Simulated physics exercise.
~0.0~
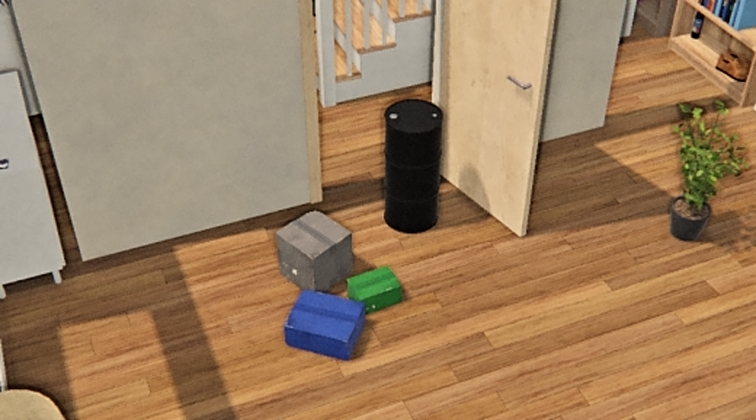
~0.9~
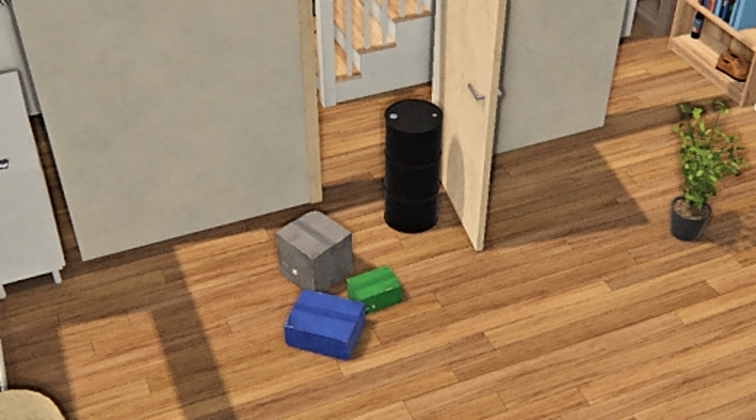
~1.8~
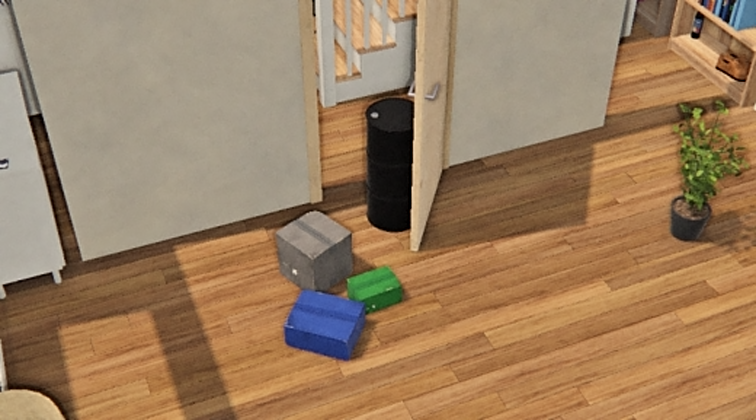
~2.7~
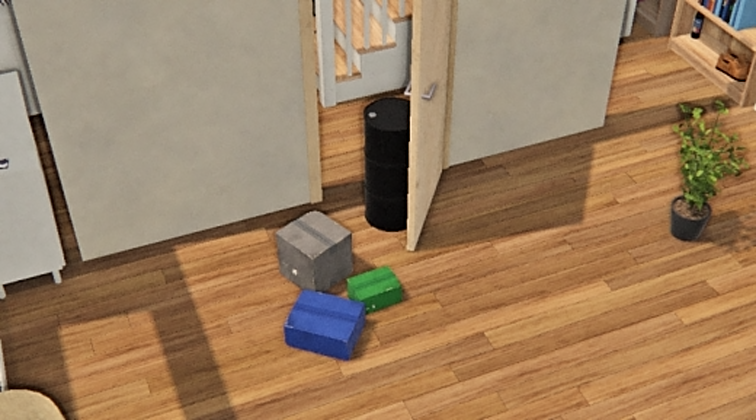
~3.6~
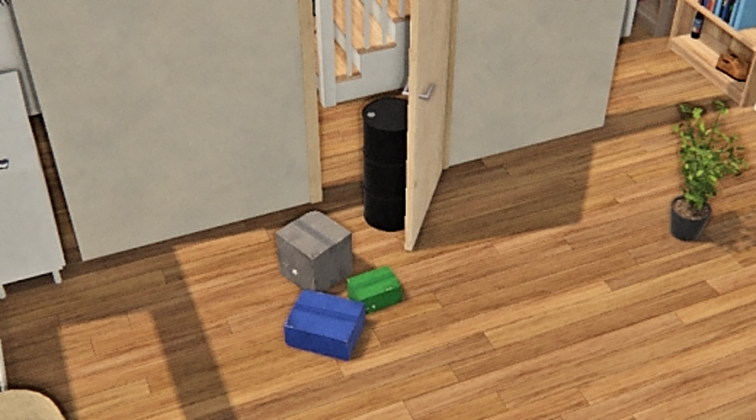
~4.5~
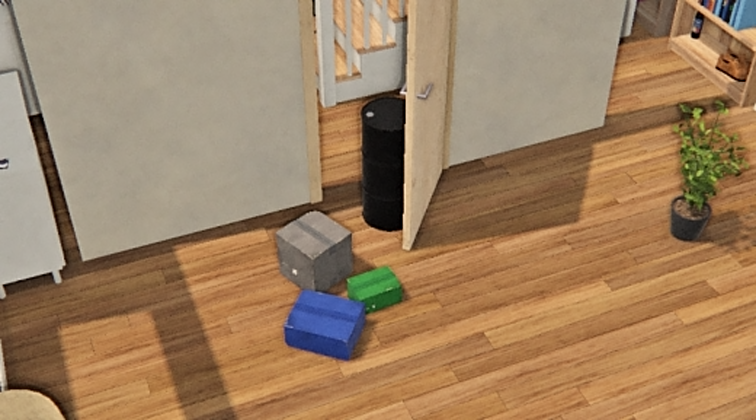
Open wooden door swinging towards its frame, nudging an upright black drum slightly left and stopping against it, still partly open.
